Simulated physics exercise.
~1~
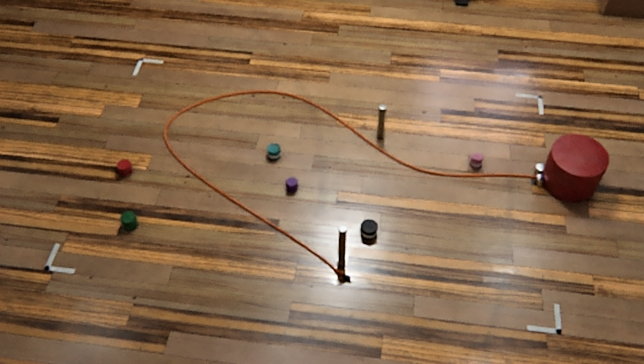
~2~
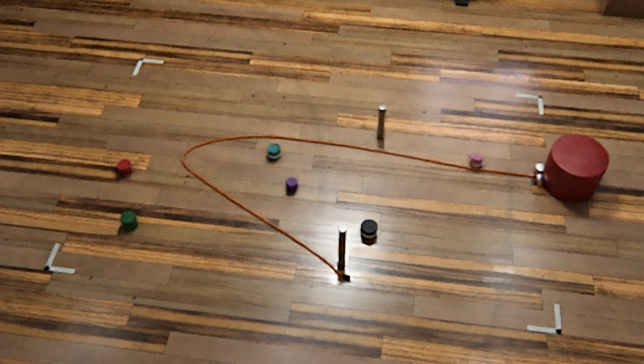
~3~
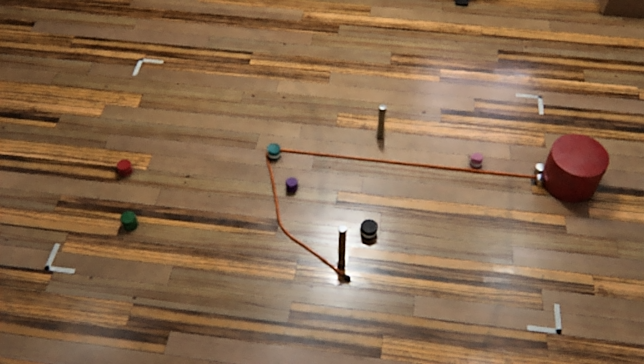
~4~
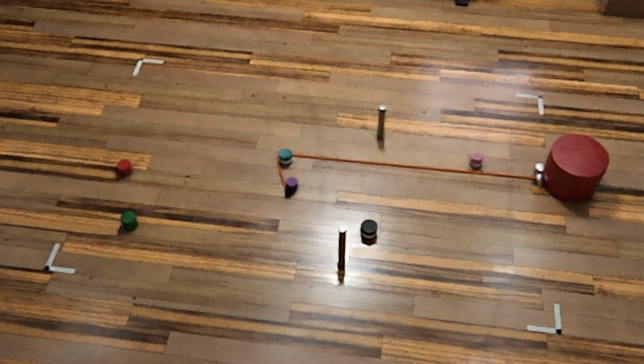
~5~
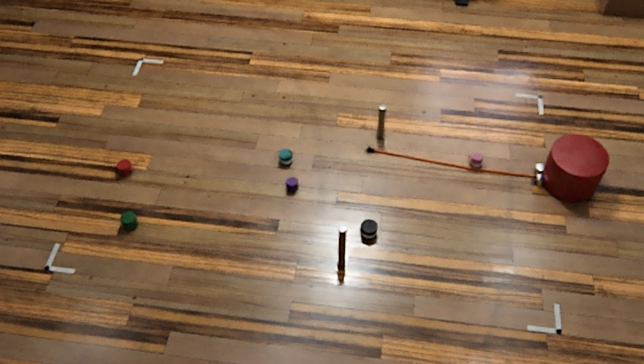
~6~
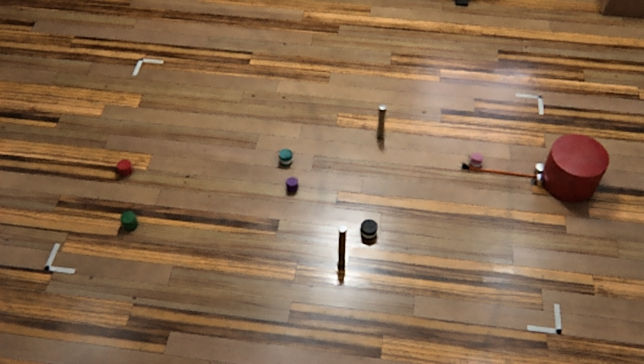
An orange cord looped across a wooden floor was drawn in toward a big red reel on the right, catching on a small teal container and nudging it slightly, then slipping free past the purple one until only a short piece remained out.
